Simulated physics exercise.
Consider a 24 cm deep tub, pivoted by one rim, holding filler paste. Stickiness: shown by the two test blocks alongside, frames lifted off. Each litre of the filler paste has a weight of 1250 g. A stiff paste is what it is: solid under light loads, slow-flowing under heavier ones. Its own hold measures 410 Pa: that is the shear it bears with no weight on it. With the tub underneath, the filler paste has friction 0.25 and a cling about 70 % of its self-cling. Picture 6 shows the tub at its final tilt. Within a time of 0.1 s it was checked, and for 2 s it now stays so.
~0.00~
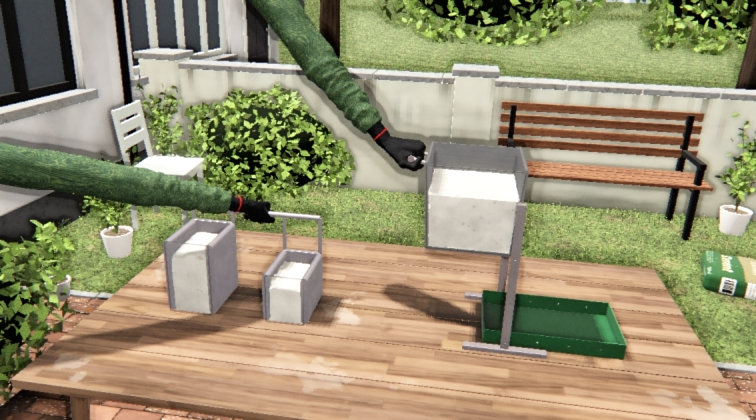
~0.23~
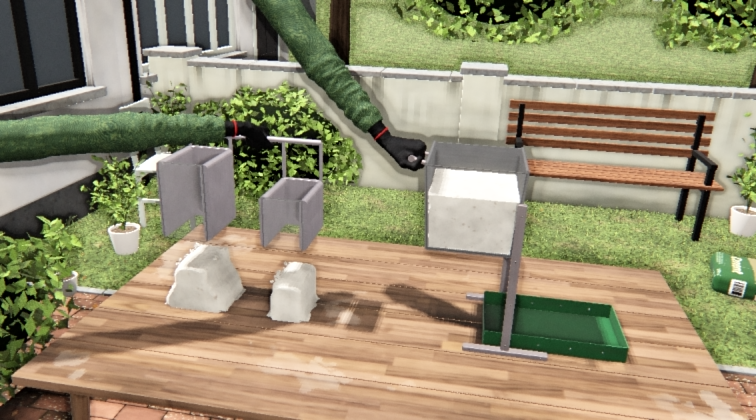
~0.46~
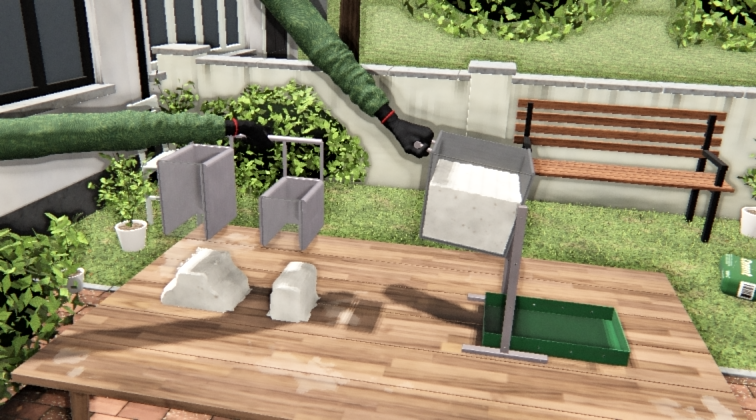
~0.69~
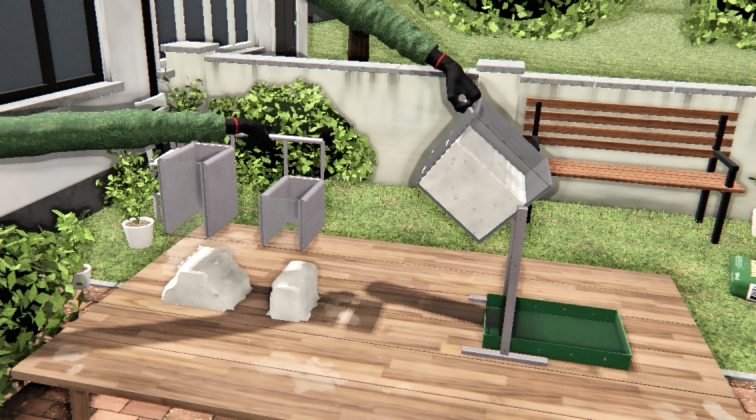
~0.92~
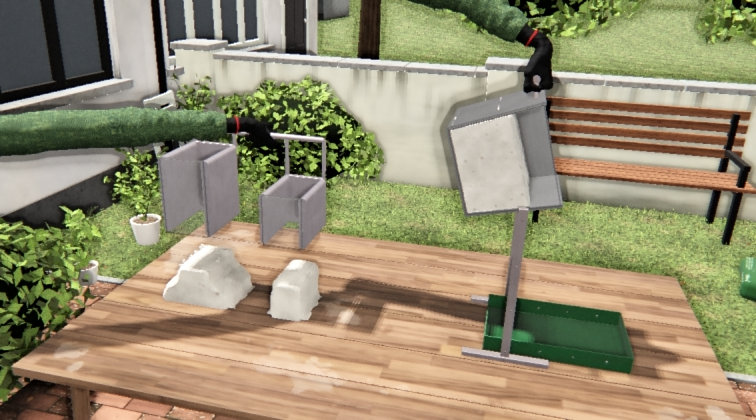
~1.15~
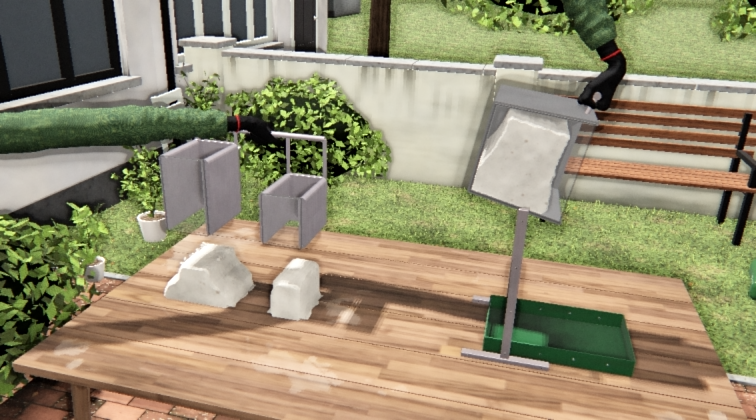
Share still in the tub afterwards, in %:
Around 34 %.
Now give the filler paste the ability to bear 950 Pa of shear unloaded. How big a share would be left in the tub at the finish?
Around 90 per cent.
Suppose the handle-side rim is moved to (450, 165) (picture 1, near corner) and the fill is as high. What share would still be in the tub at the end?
Near 45 per cent.
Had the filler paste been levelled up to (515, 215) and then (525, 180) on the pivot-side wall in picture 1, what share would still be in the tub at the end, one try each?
The first fill leaves 45 % in the tub and the second leaves 25 %.
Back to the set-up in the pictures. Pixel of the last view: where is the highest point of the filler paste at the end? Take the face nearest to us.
Highest point: Approx. (519, 181).
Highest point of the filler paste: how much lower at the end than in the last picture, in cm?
About 16 cm.
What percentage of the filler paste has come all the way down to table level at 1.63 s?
At that moment, near 55 % is down.
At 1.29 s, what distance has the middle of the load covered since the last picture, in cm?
Something like 9 cm, give or take.
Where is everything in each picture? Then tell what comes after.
In the first frame, handle-side rim at (428, 164), tilt 0 degrees; highest point of the filler paste at (506, 199); test blocks 20 cm, 13 cm high (left to right).
In the second frame, handle-side rim at (428, 165), tilt 0 degrees; highest point of the filler paste at (507, 200); test blocks 15 cm, 12 cm high (left to right).
In the third frame, handle-side rim at (434, 153), tilt 8 degrees; highest point of the filler paste at (436, 185); test blocks 13 cm, 12 cm high (left to right).
In the fourth frame, handle-side rim at (478, 116), tilt 39 degrees; highest point of the filler paste at (459, 144); test blocks 13 cm, 12 cm high (left to right).
In the fifth frame, handle-side rim at (545, 106), tilt 74 degrees; highest point of the filler paste at (511, 118); test blocks 13 cm, 12 cm high (left to right).
In the sixth frame, handle-side rim at (596, 126), tilt 101 degrees; highest point of the filler paste at (515, 119); test blocks 13 cm, 12 cm high (left to right).
By 1.29 s, the tub is at 101 degrees and holds 78 %.
By 1.46 s, the tub is at 101 degrees and holds 41 %.
By 1.63 s, the tub is at 101 degrees and holds 35 %.
By 1.80 s, the tub is at 101 degrees and holds 34 %.
By 3.15 s, at the end, the tub is at 101 degrees and holds 34 %.
